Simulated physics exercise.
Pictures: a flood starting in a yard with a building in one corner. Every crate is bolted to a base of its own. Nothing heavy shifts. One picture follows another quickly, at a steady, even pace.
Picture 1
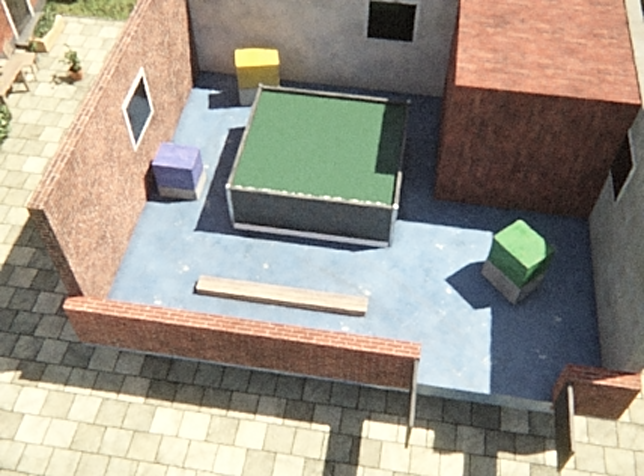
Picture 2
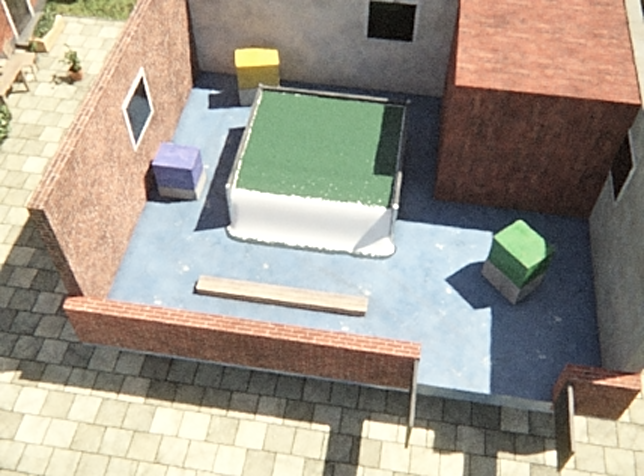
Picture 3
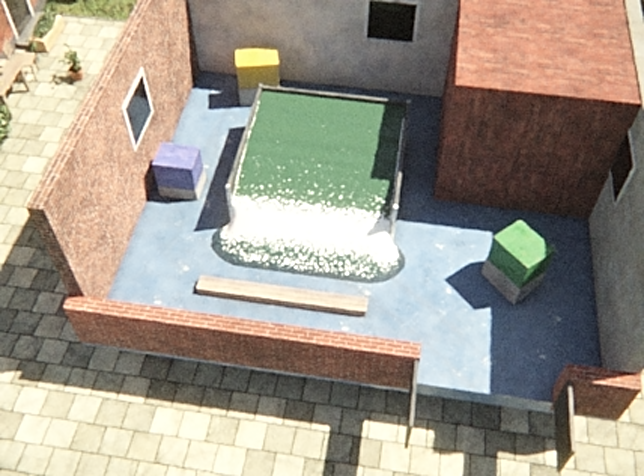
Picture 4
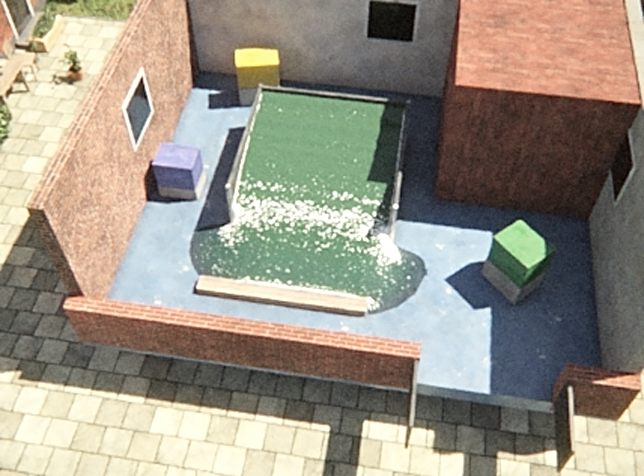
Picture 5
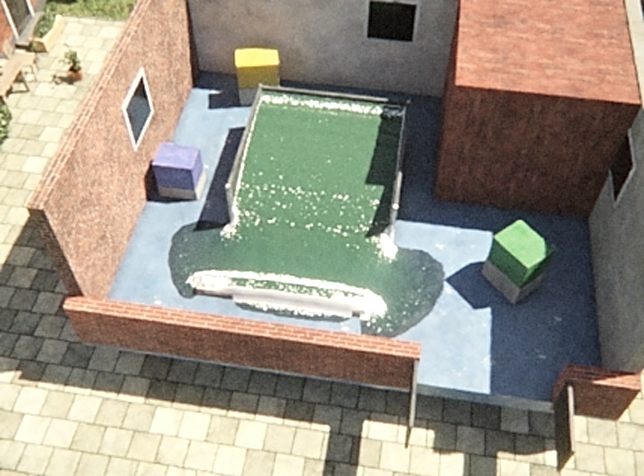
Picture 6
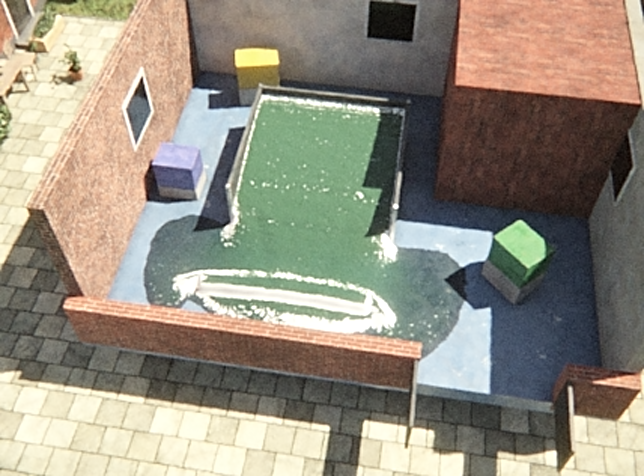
A big walled tank of green water in a yard opened at its near side, and the water poured out in white foam, spread across the blue floor, and washed around a low beam.
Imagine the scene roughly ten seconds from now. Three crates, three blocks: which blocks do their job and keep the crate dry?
The green crate remains untouched by water. The blue crate is touched by water. The yellow crate remains untouched by water.
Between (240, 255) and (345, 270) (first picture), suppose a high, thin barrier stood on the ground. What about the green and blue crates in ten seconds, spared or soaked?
Well, the green crate comes through dry, while the blue crate comes through dry.
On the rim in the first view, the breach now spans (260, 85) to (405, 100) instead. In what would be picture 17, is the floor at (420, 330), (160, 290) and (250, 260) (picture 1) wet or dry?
Well, the first one's left untouched, the second's left untouched, and the third's left untouched.
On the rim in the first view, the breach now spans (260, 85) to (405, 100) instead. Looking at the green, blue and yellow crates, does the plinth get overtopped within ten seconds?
Result: Green crate is not reached; blue crate is swamped; yellow crate is swamped.
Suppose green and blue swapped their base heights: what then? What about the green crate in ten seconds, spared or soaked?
Well, the green crate is inundated then.
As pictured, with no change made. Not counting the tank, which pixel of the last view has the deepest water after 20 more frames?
Near (167, 203).
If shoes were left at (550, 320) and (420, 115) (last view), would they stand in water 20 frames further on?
Swamped, then clear.
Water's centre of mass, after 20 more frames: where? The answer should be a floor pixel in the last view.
Close to (305, 261).
A moment on, water covers 40 % of the floor; the green crate water round its plinth, the blue crate not reached, the yellow crate not reached.
Next, water covers 45 % of the floor; the green crate water round its plinth, the blue crate not reached, the yellow crate not reached.
Then, water covers 70 % of the floor; the green crate water round its plinth, the blue crate water round its plinth, the yellow crate water round its plinth.
Later, water covers 100 % of the floor; the green crate water round its plinth, the blue crate water round its plinth, the yellow crate water round its plinth.
In the end, water covers 100 % of the floor; the green crate stayed above the water, the blue crate was topped, the yellow crate stayed above the water.
